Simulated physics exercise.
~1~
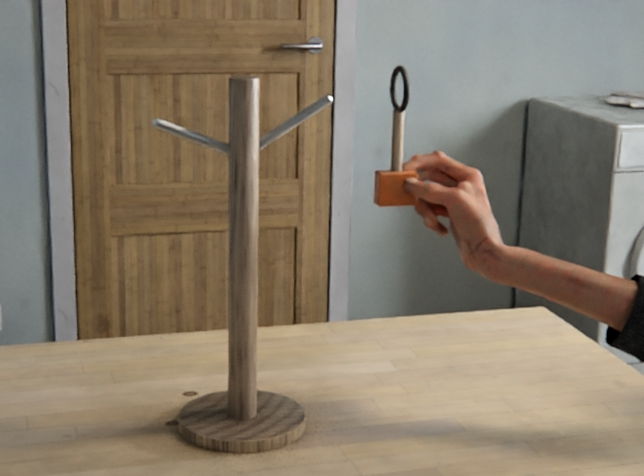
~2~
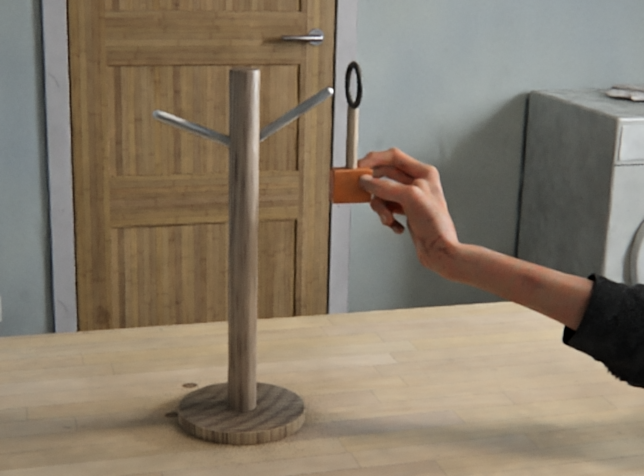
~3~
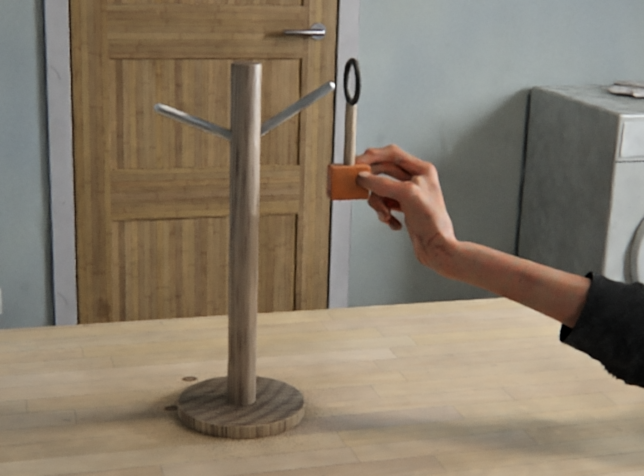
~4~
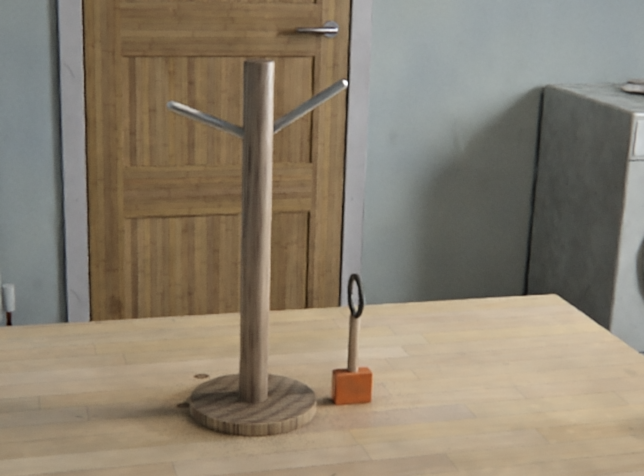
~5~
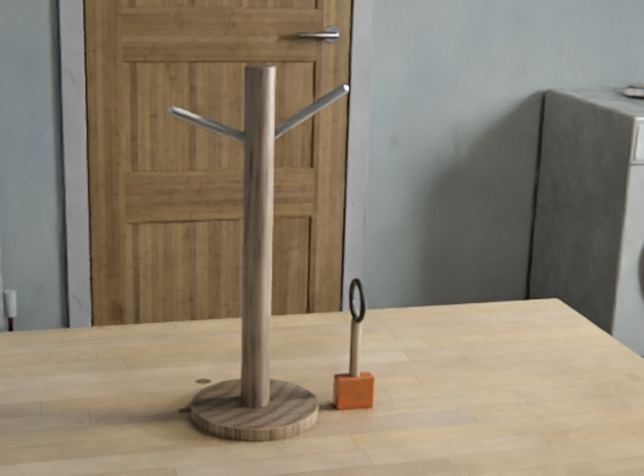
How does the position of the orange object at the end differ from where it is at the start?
At the start it is held up in the air by a hand, to the right of the stand's peg. At the end it is lower and farther left, resting on the table just right of the stand's round base.
